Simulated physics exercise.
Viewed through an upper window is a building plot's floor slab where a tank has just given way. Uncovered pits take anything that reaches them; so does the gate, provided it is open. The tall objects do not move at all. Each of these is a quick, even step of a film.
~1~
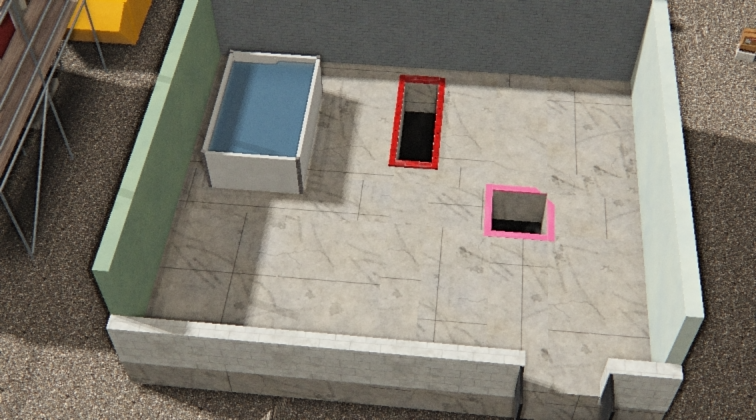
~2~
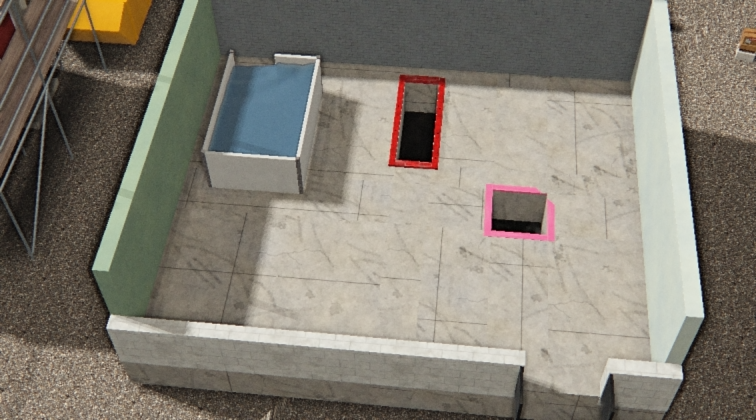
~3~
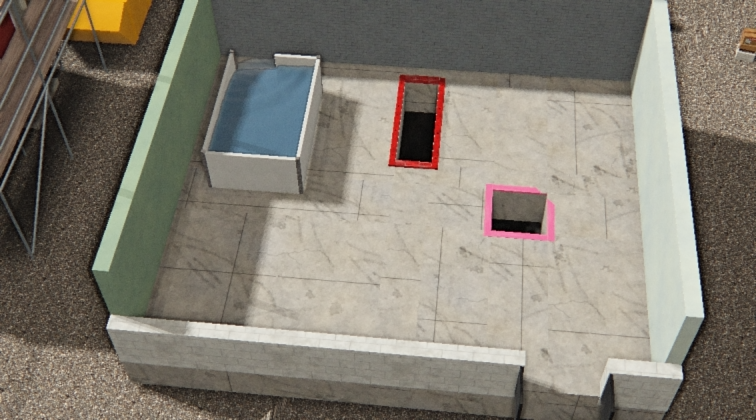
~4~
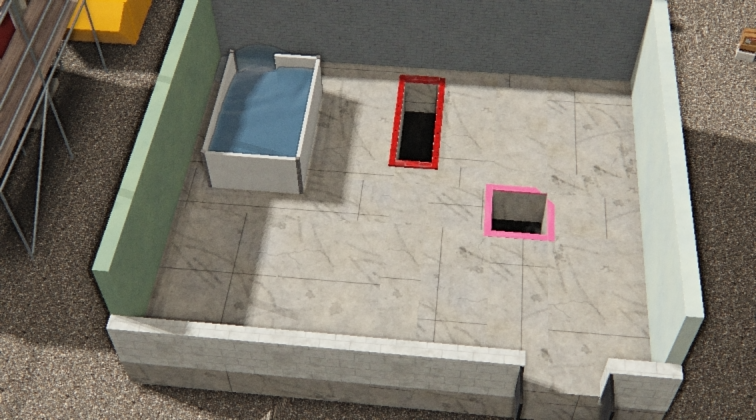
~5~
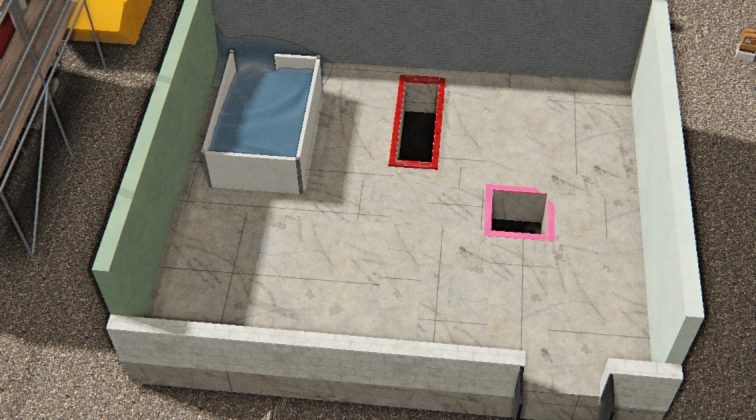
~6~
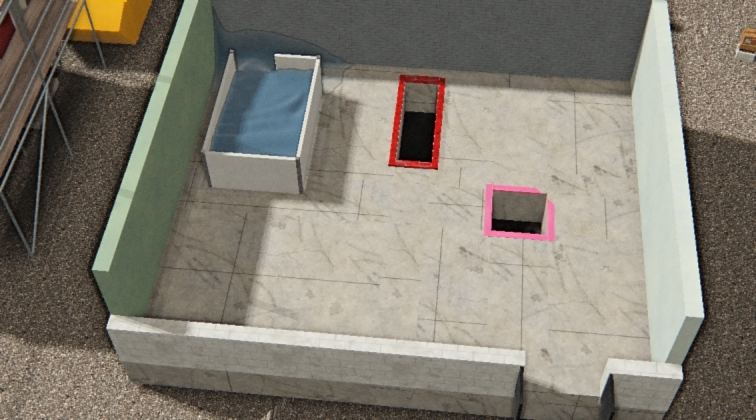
On a building plot's walled floor slab, a white-sided tank of still blue water stands at the upper left, near a red-edged opening and a pink-edged one. A gap appears in the tank's far side, and water pours out through it, spreading along the back wall toward the right.
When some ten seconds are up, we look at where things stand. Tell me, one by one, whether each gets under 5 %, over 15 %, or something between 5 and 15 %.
One by one: The gate gets under 5 %; the pink pit gets under 5 %; the red pit gets over 15 %.
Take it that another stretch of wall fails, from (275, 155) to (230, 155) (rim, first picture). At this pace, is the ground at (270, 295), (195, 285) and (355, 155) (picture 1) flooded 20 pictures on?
Result, in sequence: Inundated; inundated; untouched by the flood.
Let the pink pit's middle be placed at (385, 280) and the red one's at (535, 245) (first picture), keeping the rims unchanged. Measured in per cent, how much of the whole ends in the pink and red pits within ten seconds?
Log, per cent - pink: 8, red: 2.
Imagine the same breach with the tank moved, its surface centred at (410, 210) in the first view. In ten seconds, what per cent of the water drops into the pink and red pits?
Within ten seconds, pink collects 0 percent of the total and red collects 35 percent.
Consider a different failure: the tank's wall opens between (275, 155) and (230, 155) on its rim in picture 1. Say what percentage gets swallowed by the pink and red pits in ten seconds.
In percent: Pink 6, red 0.
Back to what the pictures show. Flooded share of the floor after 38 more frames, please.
60 %.
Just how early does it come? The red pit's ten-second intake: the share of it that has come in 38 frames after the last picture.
By then roughly 80 percent of the ten-second total is in.
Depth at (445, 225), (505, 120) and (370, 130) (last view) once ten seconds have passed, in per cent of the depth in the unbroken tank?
Estimated readings in sequence: 2, 0, 4 percent.
A moment on, water covers 10 % of the floor; the gate 0 %, the pink pit 0 %, the red pit 0 %.
Next, water covers 20 % of the floor; the gate 0 %, the pink pit 0 %, the red pit 4 %.
Then, water covers 35 % of the floor; the gate 0 %, the pink pit 0 %, the red pit 11 %.
Later, water covers 60 % of the floor; the gate 0 %, the pink pit 0 %, the red pit 20 %.
In the end, water covers 85 % of the floor; the gate 1 %, the pink pit 2 %, the red pit 25 %.
